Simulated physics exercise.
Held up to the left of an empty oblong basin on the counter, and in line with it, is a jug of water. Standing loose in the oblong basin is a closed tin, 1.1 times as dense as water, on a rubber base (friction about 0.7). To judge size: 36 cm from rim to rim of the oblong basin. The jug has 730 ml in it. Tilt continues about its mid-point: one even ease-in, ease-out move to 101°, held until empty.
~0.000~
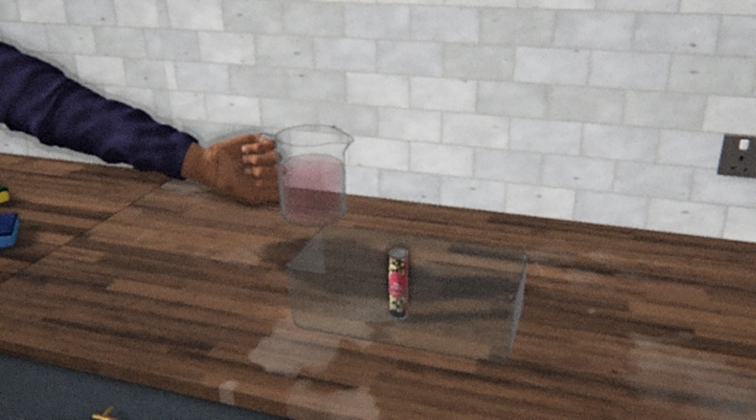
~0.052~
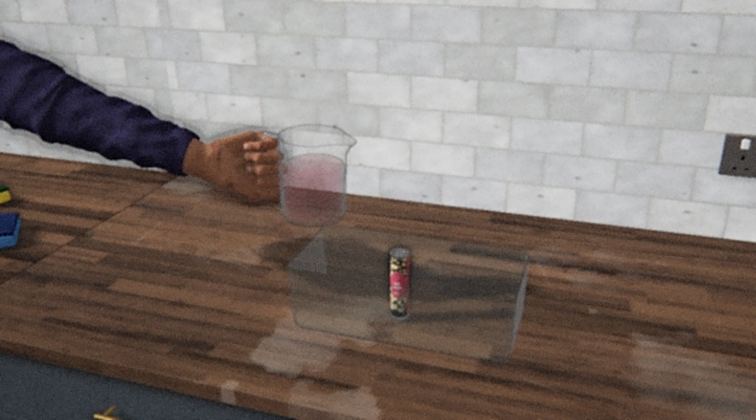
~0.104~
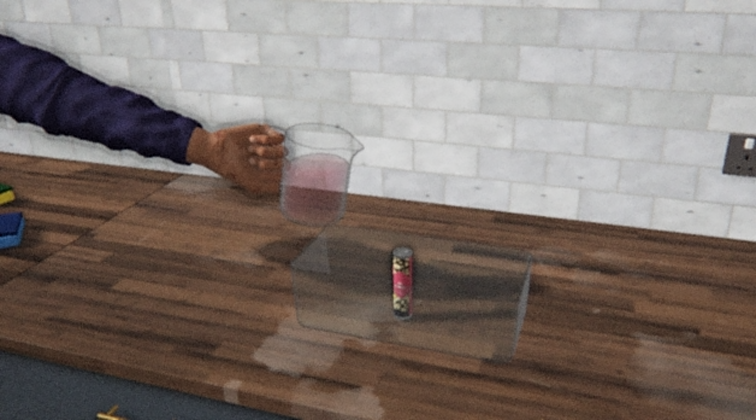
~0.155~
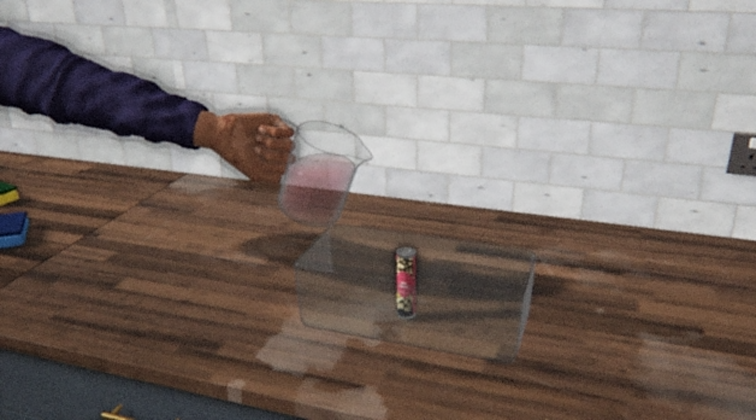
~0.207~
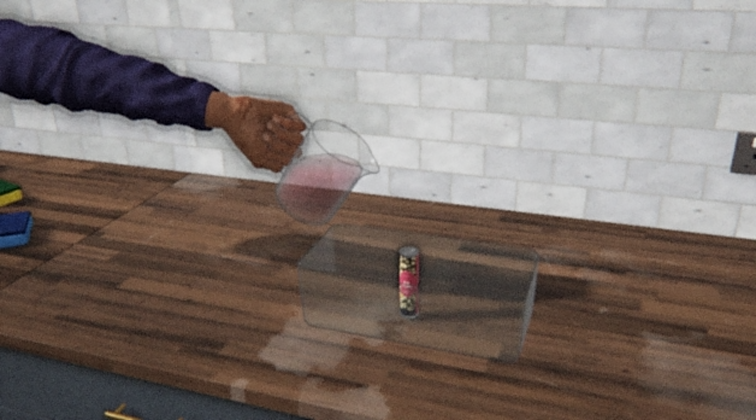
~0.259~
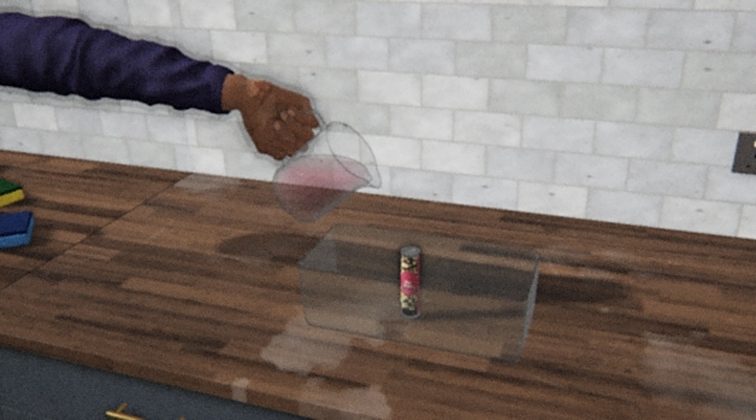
The clip shows a hand at left holding a clear jug of pink liquid beside an empty transparent basin with a small patterned cylinder standing inside; the jug starts upright, then the hand tilts it steadily rightward toward the basin.
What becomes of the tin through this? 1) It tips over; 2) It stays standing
Answer: 1.
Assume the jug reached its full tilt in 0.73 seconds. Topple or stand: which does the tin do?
Result: Tin tipped over.
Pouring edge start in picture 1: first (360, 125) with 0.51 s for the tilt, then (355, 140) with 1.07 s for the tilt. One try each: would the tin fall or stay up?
Trial 1 - tin tips; trial 2 - tin tips.
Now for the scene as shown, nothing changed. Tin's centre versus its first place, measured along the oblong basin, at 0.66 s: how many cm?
4 cm, roughly.
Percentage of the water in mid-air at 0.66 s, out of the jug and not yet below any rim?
Near 16 per cent, I'd say.
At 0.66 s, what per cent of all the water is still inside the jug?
Around 24 in a hundred is still there.
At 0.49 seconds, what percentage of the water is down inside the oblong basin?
About 14 per cent.
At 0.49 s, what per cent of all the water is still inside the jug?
Portion remaining: Approx. 66 per cent.
After 0.49 s the tilt is 100° and 65 per cent is still to pour; the tin stands where it began.
After 0.66 s the tilt is 101° and 25 per cent is still to pour; the tin leans 4°.
After 0.84 s the tilt is 101° and 9 per cent is still to pour; the tin lies on its side.
After 1.03 s the tilt is 101° and 3 per cent is still to pour; the tin lies on its side.
In the end the tin lies on its side.
